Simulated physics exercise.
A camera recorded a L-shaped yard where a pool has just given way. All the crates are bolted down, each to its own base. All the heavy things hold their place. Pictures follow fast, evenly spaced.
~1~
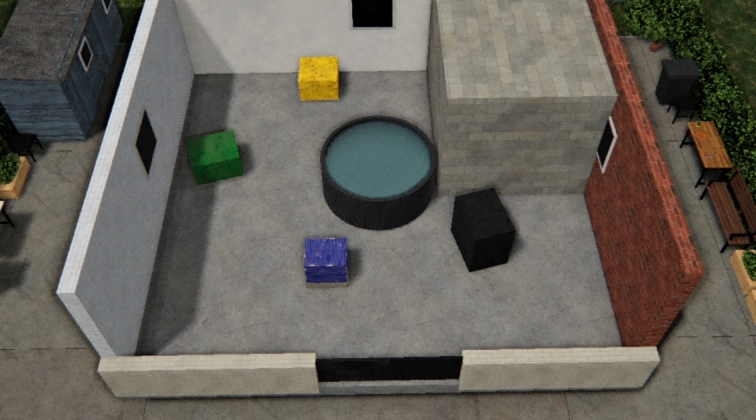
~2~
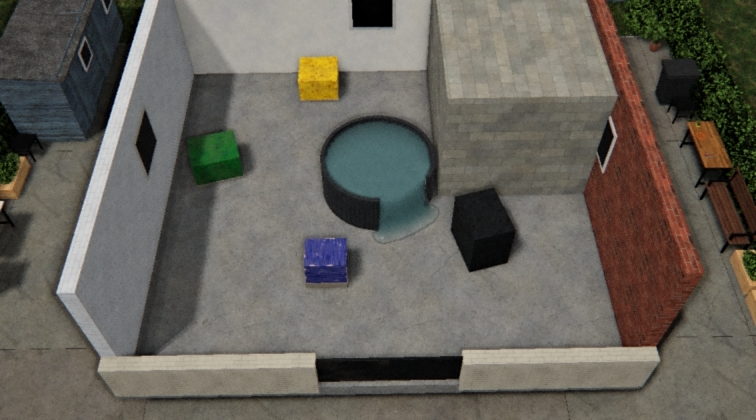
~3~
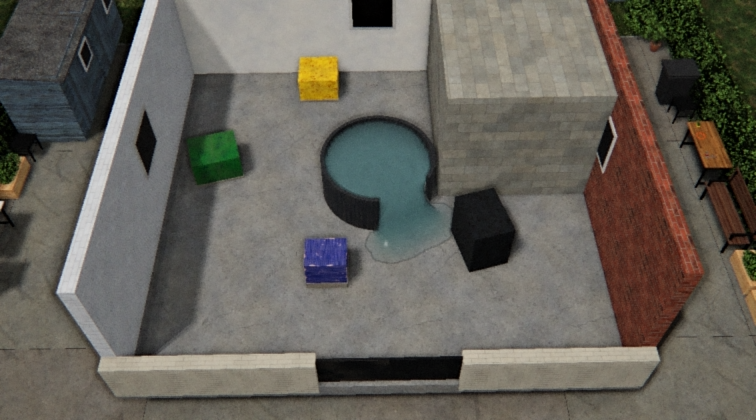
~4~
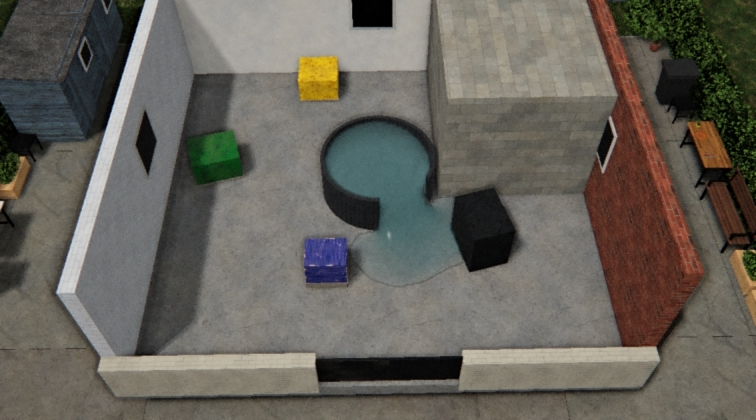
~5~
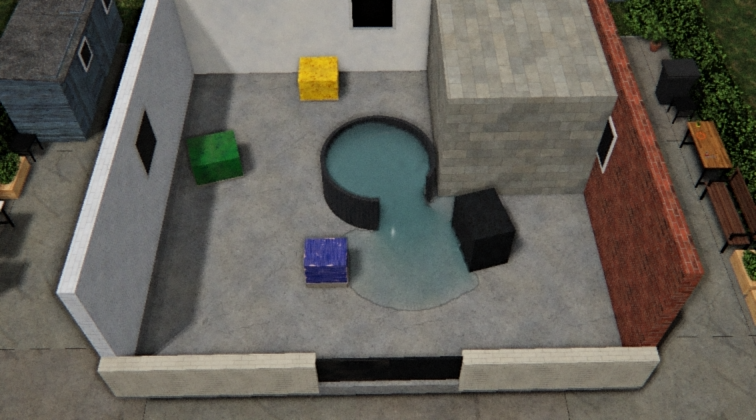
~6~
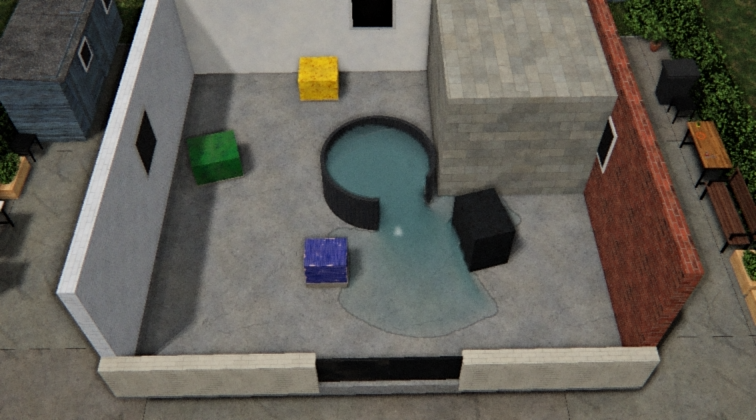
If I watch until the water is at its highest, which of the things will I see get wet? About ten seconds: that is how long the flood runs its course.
My prediction: The green crate will be wet; the blue crate will not even get damp; the yellow crate will not even get damp.
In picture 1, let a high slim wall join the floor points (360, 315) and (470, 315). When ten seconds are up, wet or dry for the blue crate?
Result for the blue crate: It is flooded.
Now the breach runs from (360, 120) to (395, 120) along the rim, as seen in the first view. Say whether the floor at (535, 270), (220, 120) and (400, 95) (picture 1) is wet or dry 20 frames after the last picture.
Spot one spared, spot two inundated, spot three inundated.
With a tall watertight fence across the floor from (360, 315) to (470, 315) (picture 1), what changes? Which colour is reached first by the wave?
I say the blue-painted one.
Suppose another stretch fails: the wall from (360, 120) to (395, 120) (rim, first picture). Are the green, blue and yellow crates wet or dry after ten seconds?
Crate by crate: Green - hit; blue - left alone; yellow - hit.
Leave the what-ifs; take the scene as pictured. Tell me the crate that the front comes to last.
It would be the crate marked yellow.
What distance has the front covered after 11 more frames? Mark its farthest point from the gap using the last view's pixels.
Close to (623, 367).
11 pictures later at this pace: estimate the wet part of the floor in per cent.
Around 30 percent.
A moment on, water covers 25 % of the floor; the green crate not reached, the blue crate water round its plinth, the yellow crate not reached.
Next, water covers 30 % of the floor; the green crate not reached, the blue crate water round its plinth, the yellow crate not reached.
Then, water covers 45 % of the floor; the green crate not reached, the blue crate water round its plinth, the yellow crate not reached.
Later, water covers 60 % of the floor; the green crate water round its plinth, the blue crate water round its plinth, the yellow crate not reached.
In the end, water covers 80 % of the floor; the green crate was topped, the blue crate stayed above the water, the yellow crate stayed above the water.
